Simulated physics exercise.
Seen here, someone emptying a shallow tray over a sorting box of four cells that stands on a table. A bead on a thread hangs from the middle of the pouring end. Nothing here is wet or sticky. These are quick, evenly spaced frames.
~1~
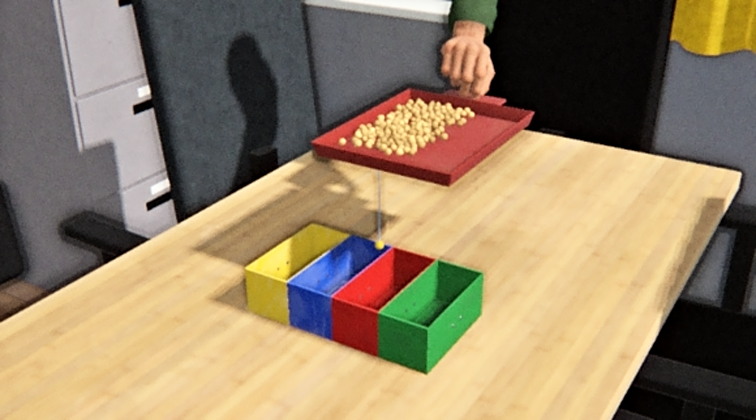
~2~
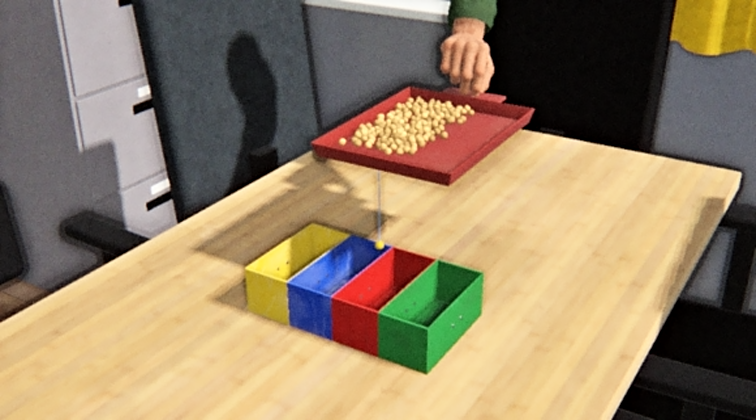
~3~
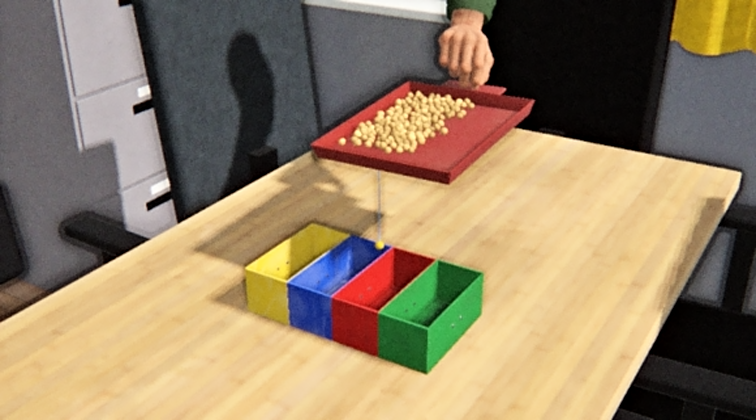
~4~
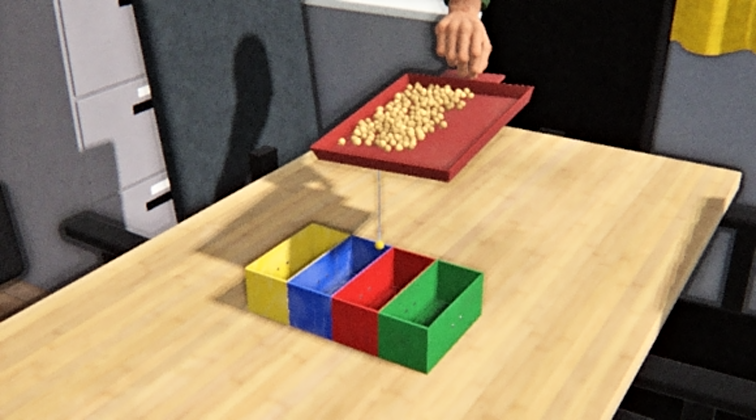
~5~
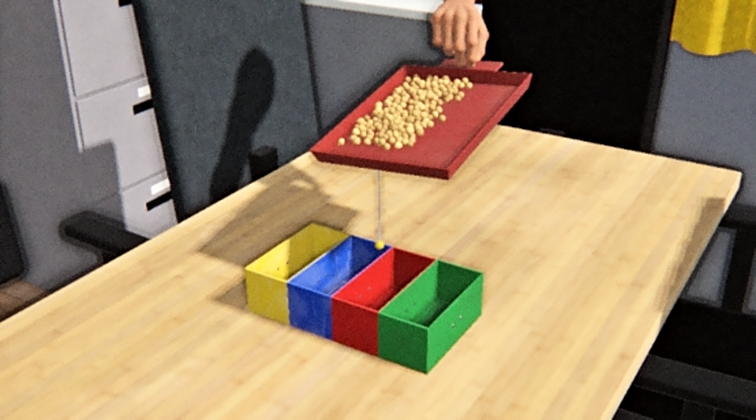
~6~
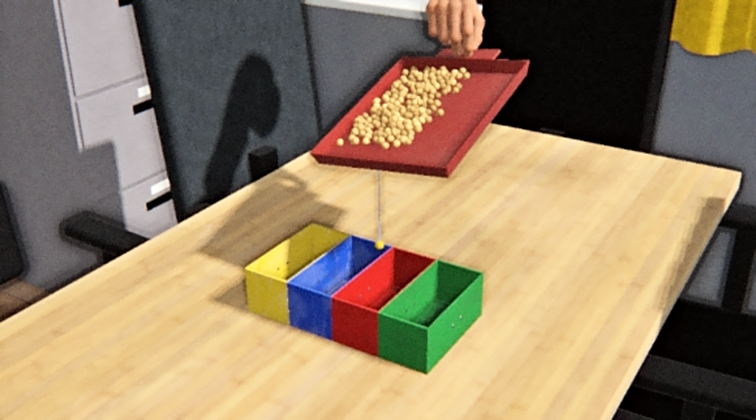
On a wooden table, a hand gradually tilting a red tray of dried chickpeas above a box of four coloured cells.
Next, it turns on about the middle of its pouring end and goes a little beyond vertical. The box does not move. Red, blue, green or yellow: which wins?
The yellow cell gets the most.
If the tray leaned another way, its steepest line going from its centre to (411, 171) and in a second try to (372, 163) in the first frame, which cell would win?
One: The green one. Two: The cell in yellow.
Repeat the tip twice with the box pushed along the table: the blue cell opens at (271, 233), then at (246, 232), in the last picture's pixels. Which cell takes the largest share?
First that red cell, then green.
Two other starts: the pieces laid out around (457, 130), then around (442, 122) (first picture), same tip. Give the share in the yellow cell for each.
Near 70 % and 70 %.
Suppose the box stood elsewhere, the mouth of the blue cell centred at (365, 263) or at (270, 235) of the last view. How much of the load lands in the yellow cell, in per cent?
The first gives 70 %, the second 0 %.
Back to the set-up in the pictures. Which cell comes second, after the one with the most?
The runner-up: The blue one.
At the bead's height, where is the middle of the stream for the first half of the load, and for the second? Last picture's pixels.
The first part at (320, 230); the rest at (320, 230).
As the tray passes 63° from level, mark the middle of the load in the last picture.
Roughly at (348, 132).
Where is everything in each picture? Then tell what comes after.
In the first picture, corners of the pouring end at (317, 141) and (449, 172), level; middle of the load at (407, 128), dried chickpeas; bead on its thread at (379, 245); yellow cell at (267, 292); blue cell at (310, 307); red cell at (355, 322); green cell at (403, 339).
In the second picture, corners of the pouring end at (317, 142) and (449, 171), level; middle of the load at (407, 127).
In the third picture, corners of the pouring end at (317, 143) and (448, 170), tipped barely, lowest at the left corner; middle of the load at (406, 124).
In the fourth picture, corners of the pouring end at (316, 146) and (447, 168), tipped a little, lowest at the left corner; middle of the load at (406, 119).
In the fifth picture, corners of the pouring end at (316, 149) and (446, 166), tipped a little, lowest at the left corner; middle of the load at (405, 114).
In the sixth picture, corners of the pouring end at (315, 151) and (444, 164), tipped clearly, lowest at the left corner; middle of the load at (403, 109); yellow cell at (267, 292); blue cell at (310, 307); red cell at (355, 322); green cell at (403, 339).
Soon after the last picture, tray tipped steeply; nearly all on the tray; a stray few in the yellow cell; a stray few falling or outside the box.
A little later, tray tipped past a quarter turn; about a third on the tray; about a quarter in the yellow cell; a small part in the blue cell; a stray few in the red cell; about a third falling or outside the box.
Later still, tray tipped past a quarter turn; most in the yellow cell; about a quarter in the blue cell; a stray few in the red cell; a stray few falling or outside the box.
At rest, tray tipped past a quarter turn; most in the yellow cell; about a quarter in the blue cell; a stray few in the red cell; none in the green cell; a stray few outside the box.
